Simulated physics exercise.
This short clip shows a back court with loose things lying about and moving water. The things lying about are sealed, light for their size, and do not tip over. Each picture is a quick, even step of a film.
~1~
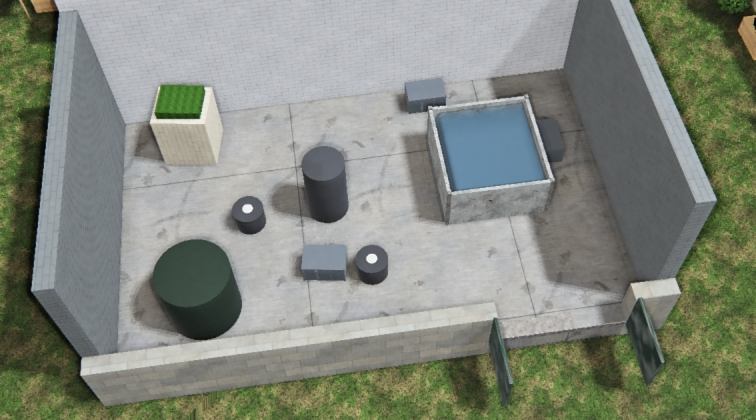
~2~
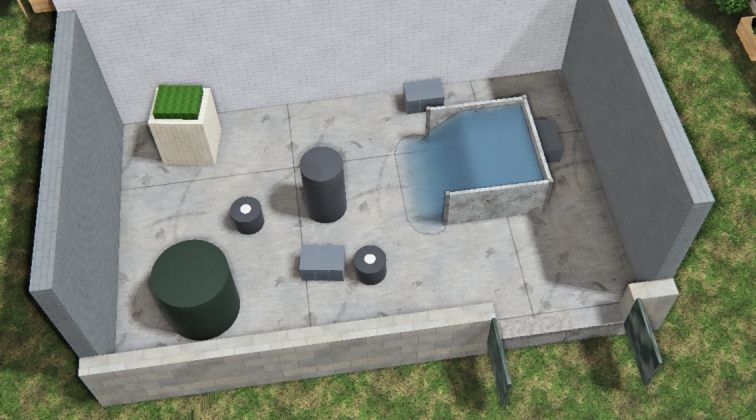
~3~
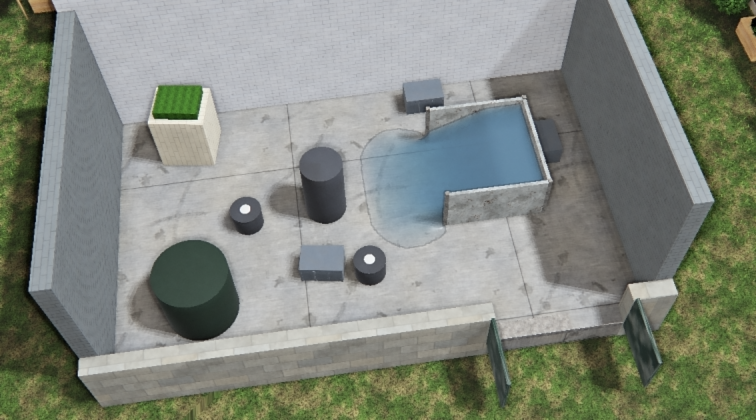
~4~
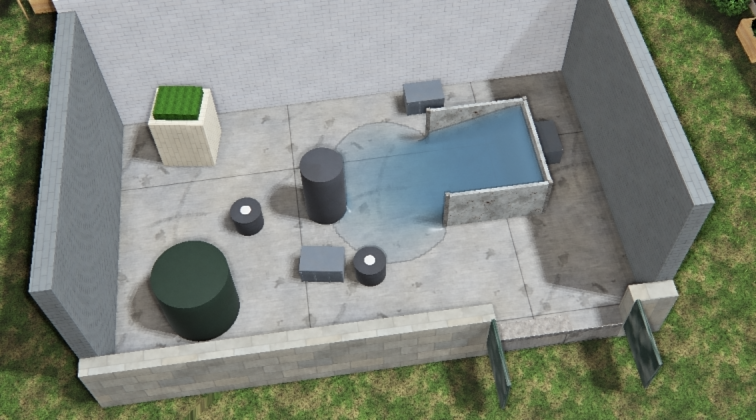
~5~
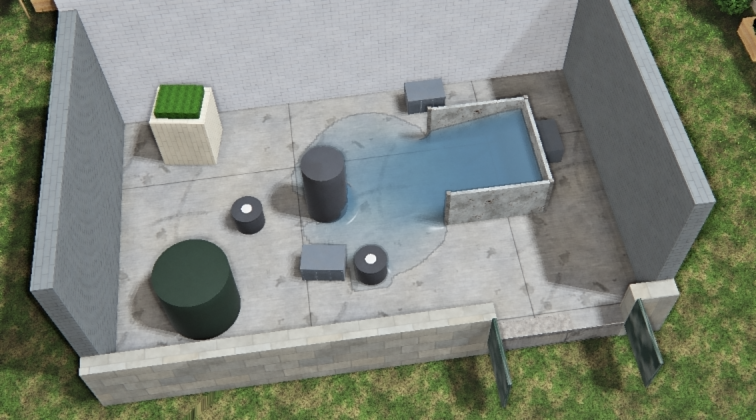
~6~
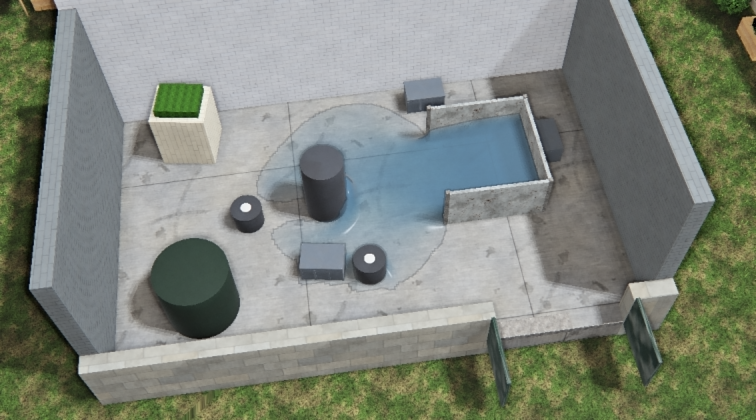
Walled courtyard with water pouring leftward from an open-sided tank, spreading across paving around a dark cylinder while objects stay still.
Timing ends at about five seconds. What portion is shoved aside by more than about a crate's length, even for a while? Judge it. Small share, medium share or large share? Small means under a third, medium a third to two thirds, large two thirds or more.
A medium share.
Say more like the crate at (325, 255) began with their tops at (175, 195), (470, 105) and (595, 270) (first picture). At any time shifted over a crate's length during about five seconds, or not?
First driven off, second remains in place, third remains in place.
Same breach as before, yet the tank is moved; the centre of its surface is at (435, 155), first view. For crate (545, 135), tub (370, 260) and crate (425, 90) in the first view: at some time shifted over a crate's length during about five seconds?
Results in order: Never that far / made it that far / never that far.
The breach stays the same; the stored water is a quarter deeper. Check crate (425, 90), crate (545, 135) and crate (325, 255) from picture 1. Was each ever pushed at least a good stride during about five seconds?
Result by item: Didn't cover it; didn't cover it; covered it.
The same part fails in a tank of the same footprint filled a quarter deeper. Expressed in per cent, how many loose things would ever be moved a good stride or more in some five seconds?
About 60 %.
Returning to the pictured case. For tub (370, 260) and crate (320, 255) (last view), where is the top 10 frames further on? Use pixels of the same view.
The first should be near (329, 315), the second near (238, 330).
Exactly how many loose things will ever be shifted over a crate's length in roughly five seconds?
The count is 3.
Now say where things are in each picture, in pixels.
The first frame shows a tub at (372, 259) rests on the ground; a tub at (248, 209), on the bottom; 0 of 5 have shifted.
The second frame shows a tub at (370, 259) rests on the ground; a tub at (246, 209), on the bottom; 0 of 5 have shifted.
The third frame shows a tub at (370, 259), on the bottom; a tub at (245, 209), on the bottom; 0 of 5 have shifted.
The fourth frame shows a tub at (370, 260) rests on the ground; a tub at (246, 210), on the bottom; 0 of 5 have shifted.
The fifth frame shows a tub at (371, 259), on the bottom; a tub at (247, 209), on the bottom; 0 of 5 have shifted.
The sixth frame shows a tub at (370, 259), on the bottom; a tub at (246, 208) rests on the ground; 0 of 5 have shifted.
A moment on, 0 of 5 are well off their spots; 0 afloat.
Next, 2 of 5 are well off their spots; 2 afloat.
Later, 2 of 5 are well off their spots; 2 afloat.
In the end, 3 of 5 are well off their spots, and 3 have been at some point; 2 afloat.
